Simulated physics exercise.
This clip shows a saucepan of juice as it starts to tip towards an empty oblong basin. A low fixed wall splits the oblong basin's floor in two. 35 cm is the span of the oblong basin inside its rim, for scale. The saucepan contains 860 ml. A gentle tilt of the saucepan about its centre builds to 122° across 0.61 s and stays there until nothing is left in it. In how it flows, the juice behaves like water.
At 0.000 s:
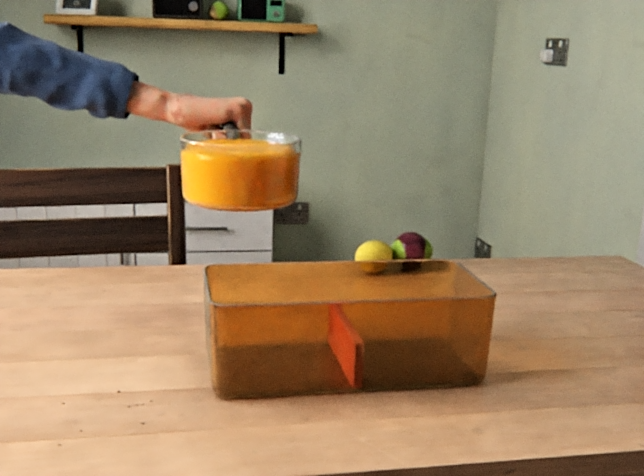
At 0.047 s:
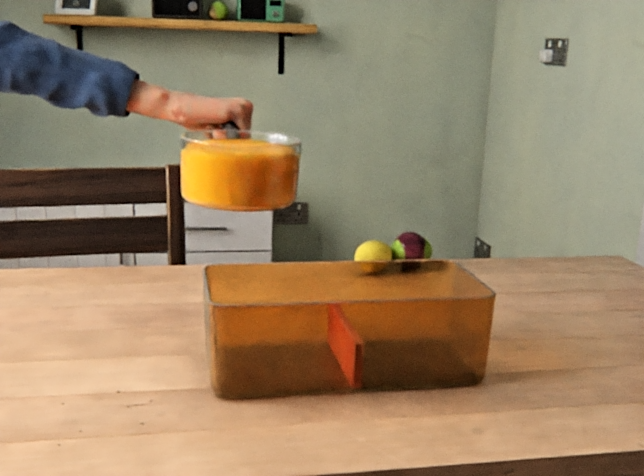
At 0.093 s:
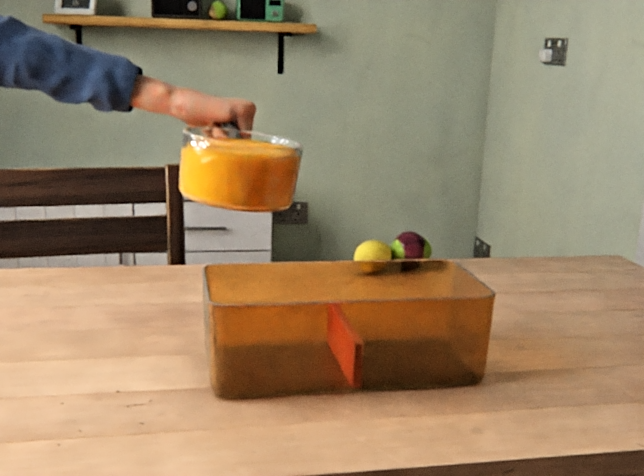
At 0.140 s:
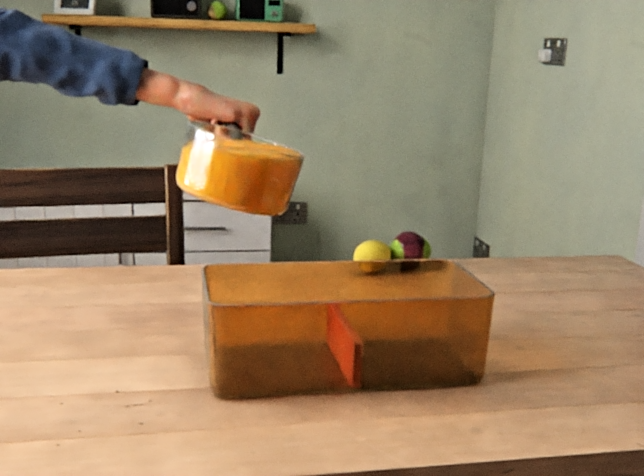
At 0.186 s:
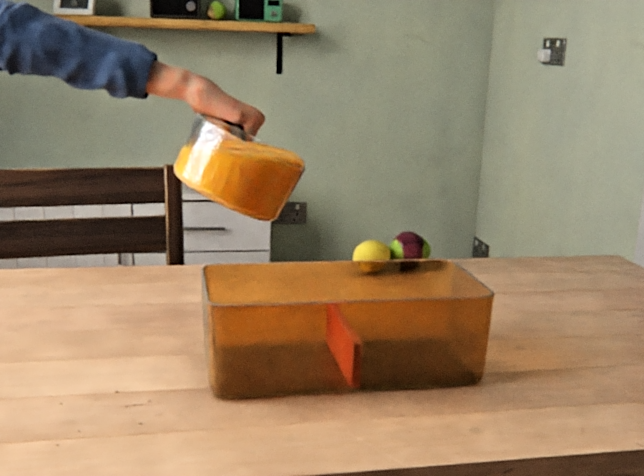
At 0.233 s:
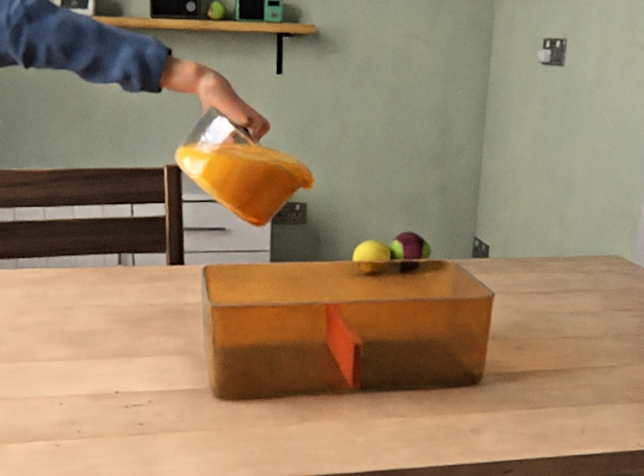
In a room with pale green walls, a hand holds a clear saucepan of orange juice above an oblong basin with a red divider on a wooden table. The hand tilts the pan to the right, gently at first, then more steeply, and the juice shifts to the lower right edge.
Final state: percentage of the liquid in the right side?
Approximately 26 %.
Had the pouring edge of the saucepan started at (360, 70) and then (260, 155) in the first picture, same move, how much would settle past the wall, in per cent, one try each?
Try 1: Approx. 85 %; try 2: Approx. 10 %.
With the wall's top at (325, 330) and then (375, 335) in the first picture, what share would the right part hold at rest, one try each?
I'd say 60 percent on the first go, 15 percent on the next.
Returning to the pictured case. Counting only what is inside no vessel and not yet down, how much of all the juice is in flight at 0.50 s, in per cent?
Share: Roughly 38 per cent.
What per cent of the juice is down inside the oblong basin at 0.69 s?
About 90 %.
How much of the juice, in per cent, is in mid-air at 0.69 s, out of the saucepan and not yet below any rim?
I'd put it at about 9 per cent of the liquid.
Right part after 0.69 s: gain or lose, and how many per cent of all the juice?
It goes up by about 2.
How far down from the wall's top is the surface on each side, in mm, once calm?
Left about 36 mm, while the right is about 50 mm.
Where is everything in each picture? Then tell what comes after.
The first frame shows tilt 0°; pouring edge (299, 140); surface from (183, 146) to (296, 147); the oblong basin's rim runs from (207, 285) to (475, 278); the wall's top is at (345, 322).
The second frame shows tilt 2°; pouring edge (300, 142); surface from (183, 146) to (296, 148).
The third frame shows tilt 7°; pouring edge (301, 147); surface from (185, 144) to (298, 150).
The fourth frame shows tilt 15°; pouring edge (302, 156); surface from (185, 145) to (300, 153).
The fifth frame shows tilt 26°; pouring edge (302, 168); surface from (183, 149) to (300, 161); 2 per cent is over the edge.
The sixth frame shows tilt 39°; pouring edge (300, 182); surface from (181, 148) to (290, 167); 8 per cent is over the edge.
After 0.50 s the tilt is 112° and 13 per cent is still to pour, 26 is left of the wall and 22 right of it.
After 0.69 s the tilt is 122° and 1 per cent is still to pour, 66 is left of the wall and 24 right of it.
After 0.89 s the tilt is 122° and 0 per cent is still to pour, 68 is left of the wall and 26 right of it.
After 1.11 s the tilt is 122° and 0 per cent is still to pour, 70 is left of the wall and 26 right of it.
In the end 70 per cent lies left of the wall, 26 right of it and 3 outside.
